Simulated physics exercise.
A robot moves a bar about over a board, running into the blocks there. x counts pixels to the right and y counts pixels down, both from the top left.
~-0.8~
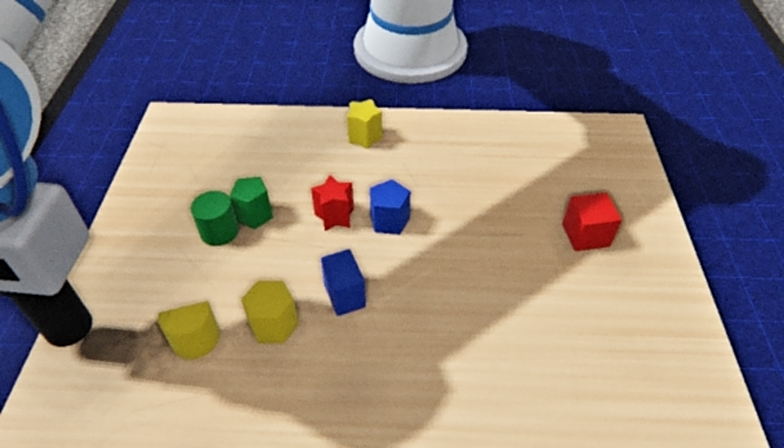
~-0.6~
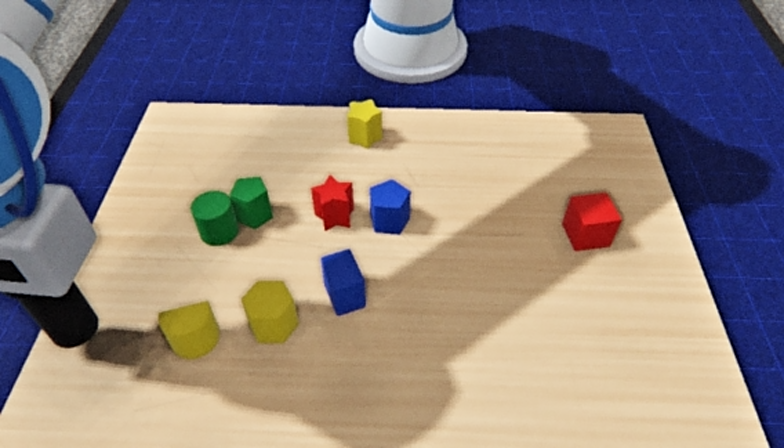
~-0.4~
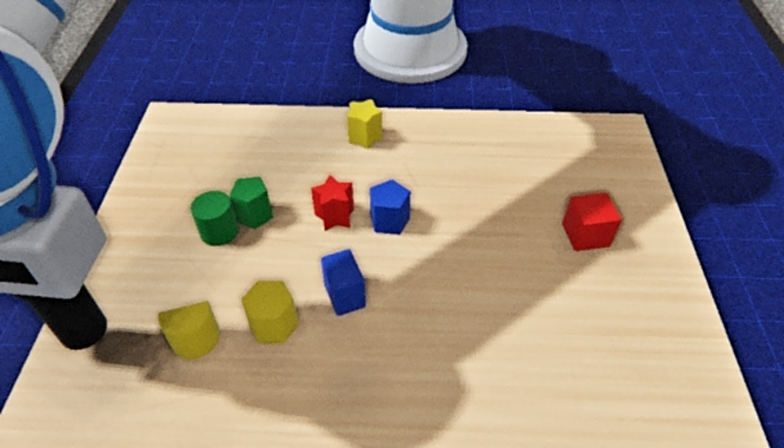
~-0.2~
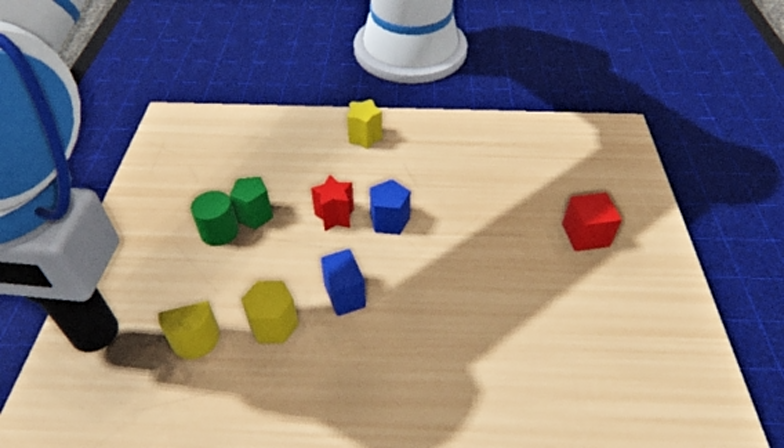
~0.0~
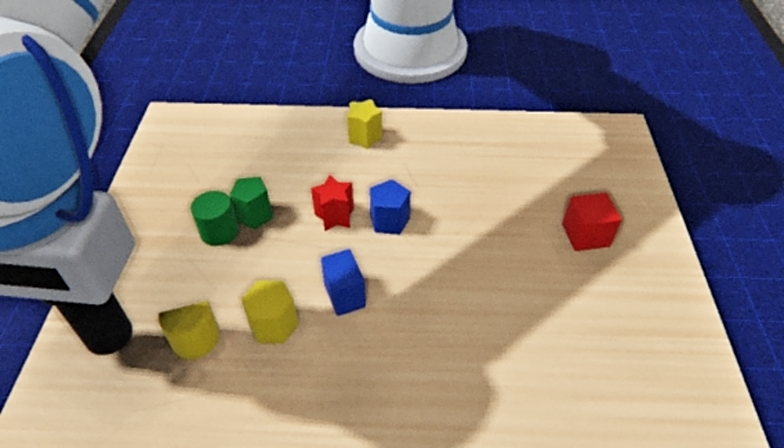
Robot arm moving its black bar slowly right along the board's left side, while the coloured blocks all stay still.
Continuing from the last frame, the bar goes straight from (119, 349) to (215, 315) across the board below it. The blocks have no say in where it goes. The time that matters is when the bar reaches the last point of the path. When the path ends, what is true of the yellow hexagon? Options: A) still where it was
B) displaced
The answer is A.
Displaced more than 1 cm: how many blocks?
It moves one block.
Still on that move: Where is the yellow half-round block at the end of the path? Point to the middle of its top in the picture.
The answer is (229, 318).
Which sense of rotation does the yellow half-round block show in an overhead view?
From above, it turns clockwise.
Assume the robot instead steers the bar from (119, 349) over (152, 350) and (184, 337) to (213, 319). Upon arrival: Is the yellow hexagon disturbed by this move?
That block gets shifted.
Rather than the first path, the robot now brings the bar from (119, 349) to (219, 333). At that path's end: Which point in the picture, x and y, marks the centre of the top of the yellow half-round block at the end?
It is at (246, 326).
What follows on the original path. Halfway along, bar (161, 319); yellow half-round block (200, 318), turned 20° clockwise.
At the end, bar (210, 301); yellow half-round block (229, 318), turned 80° clockwise; yellow hexagon unmoved.
